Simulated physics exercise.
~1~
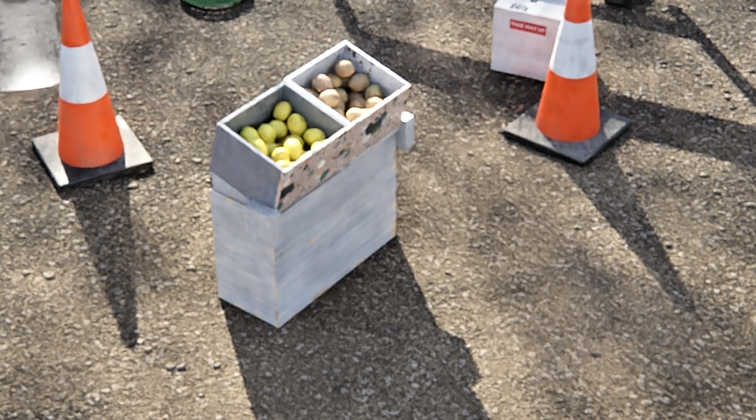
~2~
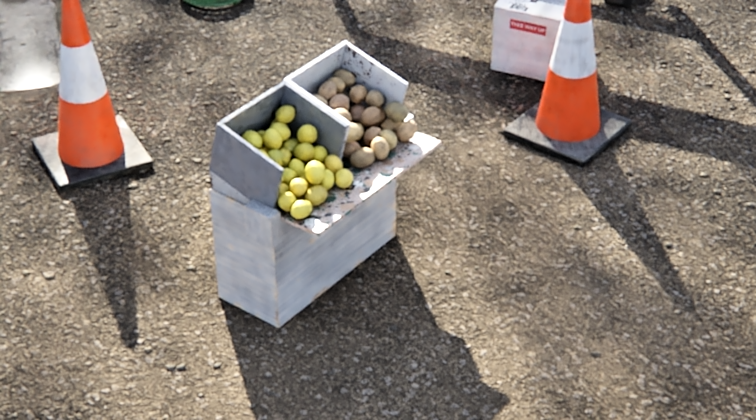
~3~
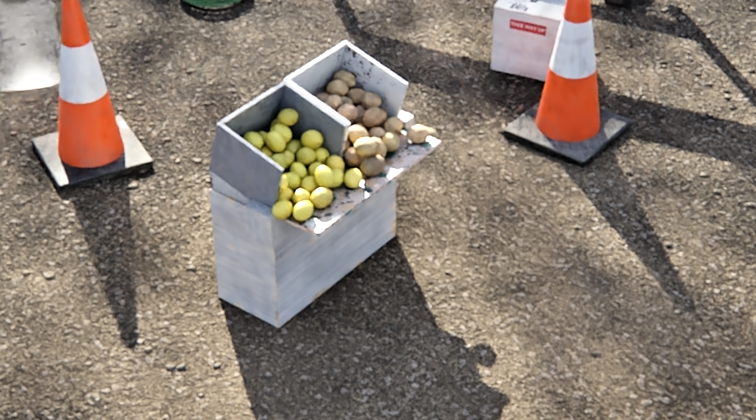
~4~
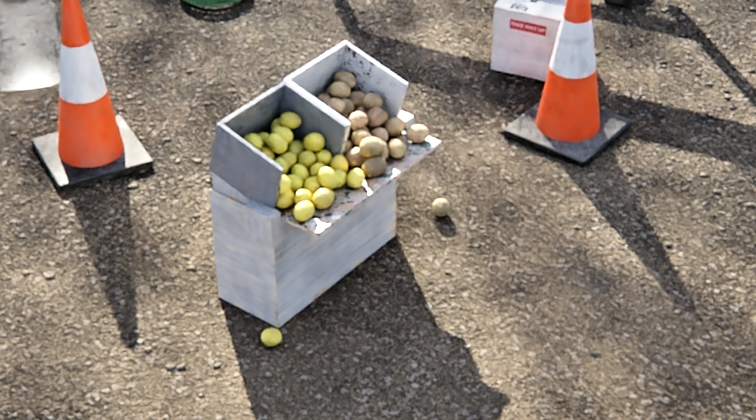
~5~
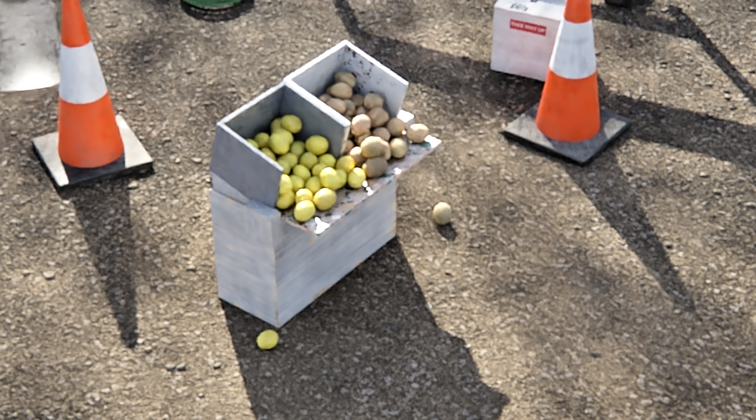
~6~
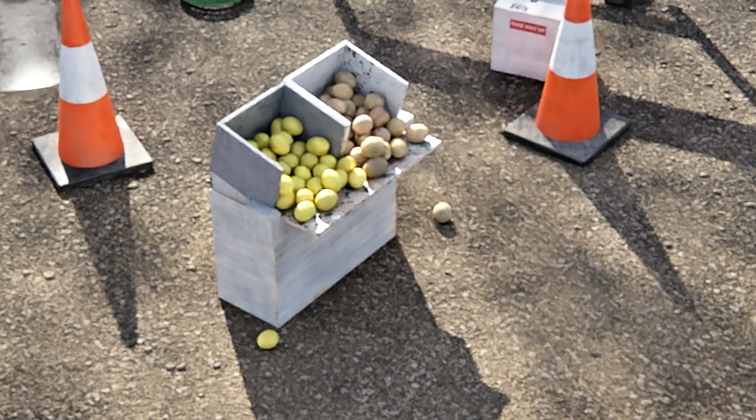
On gritty ground between traffic cones, a bin's front flap lowering, lemons and potatoes sliding forward, one of each ending on the ground.
